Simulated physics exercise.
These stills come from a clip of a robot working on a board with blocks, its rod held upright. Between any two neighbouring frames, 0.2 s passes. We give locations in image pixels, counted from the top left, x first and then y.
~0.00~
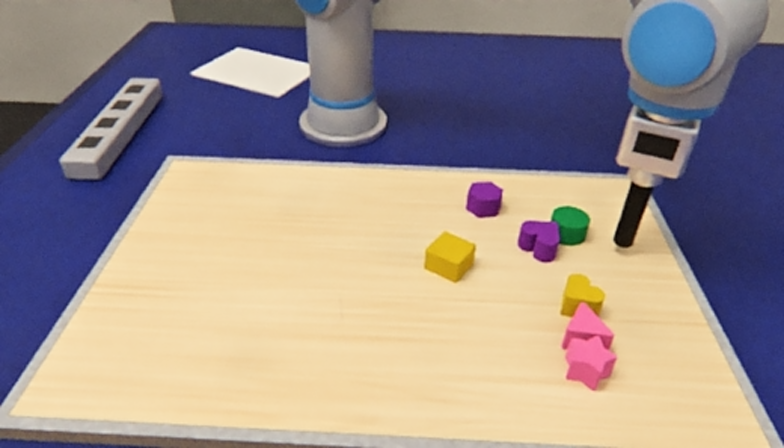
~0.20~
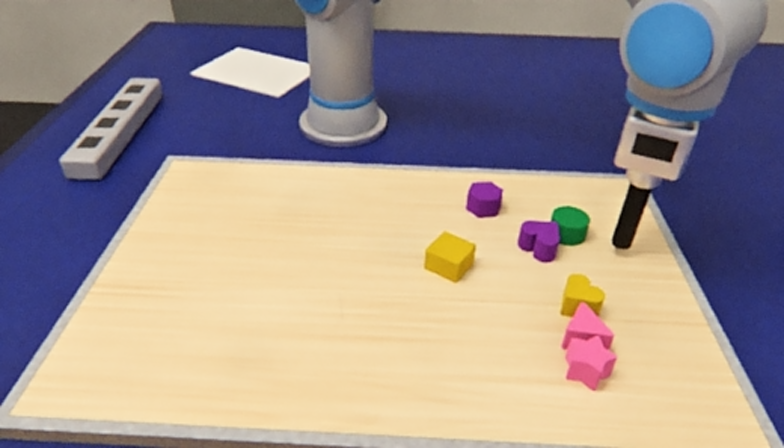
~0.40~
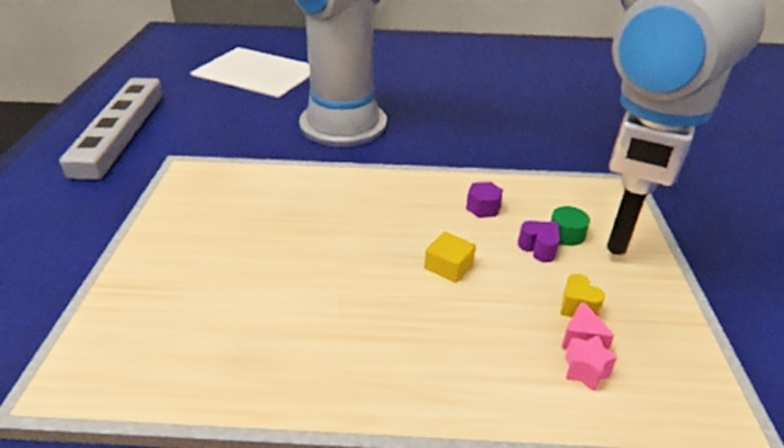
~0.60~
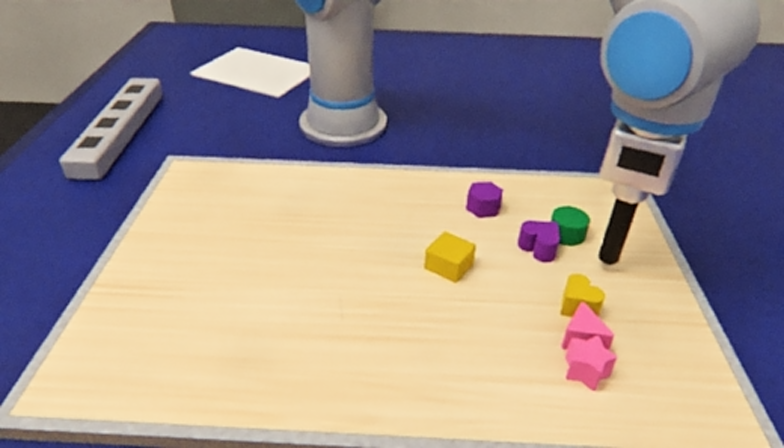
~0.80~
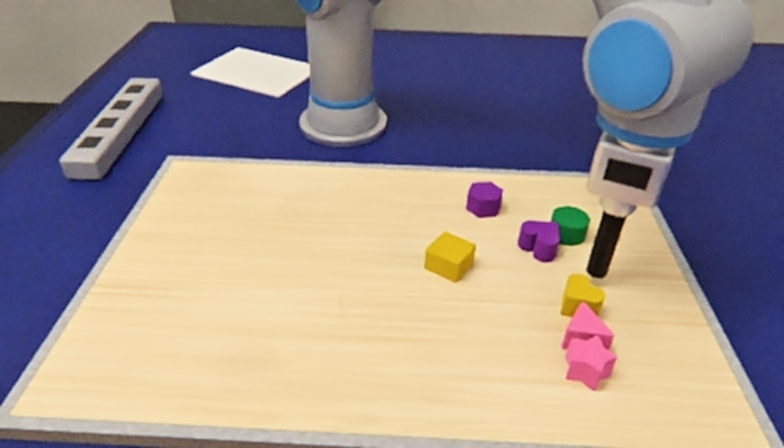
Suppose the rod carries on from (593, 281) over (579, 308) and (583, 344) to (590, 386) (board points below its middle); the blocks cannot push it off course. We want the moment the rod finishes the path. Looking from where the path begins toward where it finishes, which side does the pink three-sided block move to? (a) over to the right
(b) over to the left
a.
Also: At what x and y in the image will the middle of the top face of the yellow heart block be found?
At the end it should sit near (560, 309).
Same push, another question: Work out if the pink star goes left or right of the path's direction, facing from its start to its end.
It moves off to the left.
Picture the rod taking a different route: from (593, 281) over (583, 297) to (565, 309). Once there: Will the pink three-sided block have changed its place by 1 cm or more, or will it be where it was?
Once the path is done, it is somewhere new.
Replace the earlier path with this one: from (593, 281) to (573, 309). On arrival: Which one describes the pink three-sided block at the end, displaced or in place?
Once the rod is done, the pink three-sided block is in a new spot.
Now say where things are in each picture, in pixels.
The first frame shows rod tip (622, 243); block tops, purple heart block (543, 231); yellow heart block (583, 288); pink three-sided block (588, 321); pink star (592, 352).
The second frame shows rod (621, 245); blocks unchanged.
The third frame shows rod (616, 250); blocks unchanged.
The fourth frame shows rod (608, 259); blocks unchanged.
The fifth frame shows rod (596, 273); purple heart block (543, 231); yellow heart block (583, 288); pink three-sided block (588, 321); pink star (592, 352).
On the path given first. One third of the way, rod (581, 300); yellow heart block (567, 304), turned 15° clockwise; pink three-sided block (580, 334), turned 30° anticlockwise; pink star (597, 362), turned 15° anticlockwise.
Two thirds of the way, rod (586, 336); yellow heart block (560, 309), turned 45° clockwise; pink three-sided block (569, 340), turned 45° anticlockwise; pink star (599, 365), turned 30° anticlockwise.
At the end, rod (593, 377); purple heart block in place; yellow heart block (560, 309), turned 45° clockwise; pink three-sided block (565, 355), turned 20° clockwise; pink star (612, 392).
